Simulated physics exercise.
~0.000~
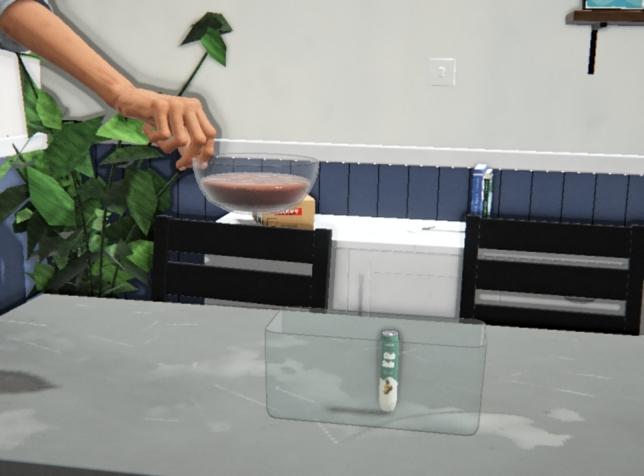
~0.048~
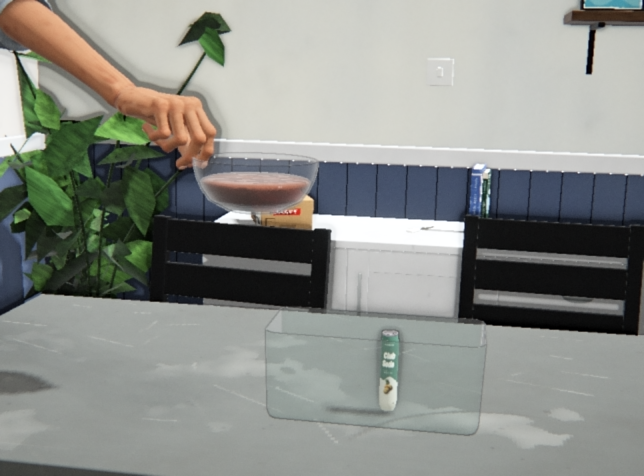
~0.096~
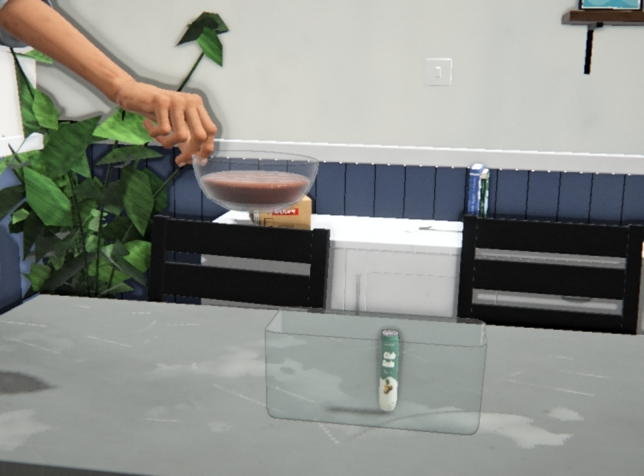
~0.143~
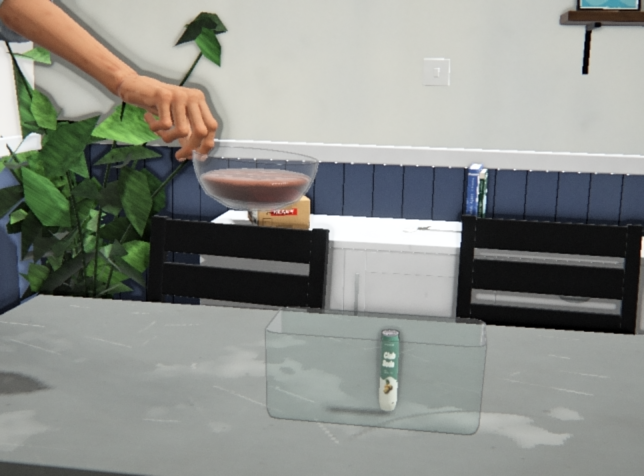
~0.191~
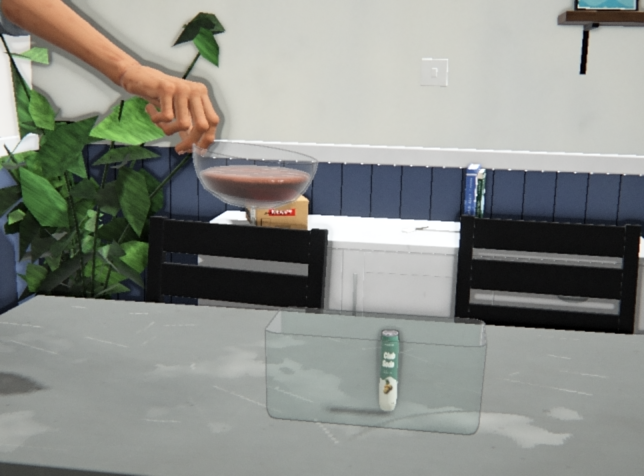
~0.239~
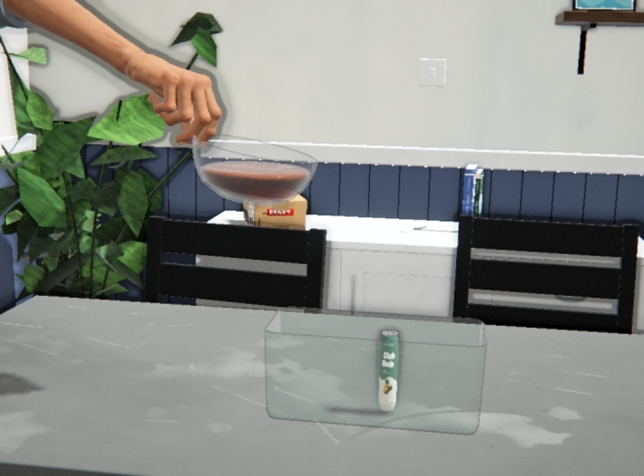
A round glass bowl of reddish-brown tea tilting slightly rightward in a hand, above a clear basin holding a green-and-white tin.
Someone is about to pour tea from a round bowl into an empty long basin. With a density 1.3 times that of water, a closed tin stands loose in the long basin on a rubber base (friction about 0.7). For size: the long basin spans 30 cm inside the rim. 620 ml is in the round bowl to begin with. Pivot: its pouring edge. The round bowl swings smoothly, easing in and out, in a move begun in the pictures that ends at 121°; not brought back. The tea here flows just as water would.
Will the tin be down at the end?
My guess is it's going to stay on its base.
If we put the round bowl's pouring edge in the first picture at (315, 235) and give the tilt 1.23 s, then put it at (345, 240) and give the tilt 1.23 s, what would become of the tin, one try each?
Run one: It tumbles. Run two: It does not tip.
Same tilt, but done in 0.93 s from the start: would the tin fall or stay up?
After the tilt, the tin has tipped over.
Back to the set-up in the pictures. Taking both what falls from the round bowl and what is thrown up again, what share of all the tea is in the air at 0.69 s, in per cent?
50 per cent.
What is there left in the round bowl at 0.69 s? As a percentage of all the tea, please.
I'd estimate some 48 % remains.
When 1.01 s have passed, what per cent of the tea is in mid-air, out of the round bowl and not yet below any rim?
I'd say some 18 per cent is in the air.
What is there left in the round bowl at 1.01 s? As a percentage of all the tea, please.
0 per cent or so.
After 0.69 s the tilt is 71° and 48 per cent is still to pour; the tin stands where it began.
After 1.01 s the tilt is 112° and 0 per cent is still to pour; the tin stands where it began.
After 1.36 s the tilt is 121° and 0 per cent is still to pour; the tin stands where it began.
After 1.73 s the tilt is 121° and 0 per cent is still to pour; the tin stands where it began.
In the end the tin stands where it began.
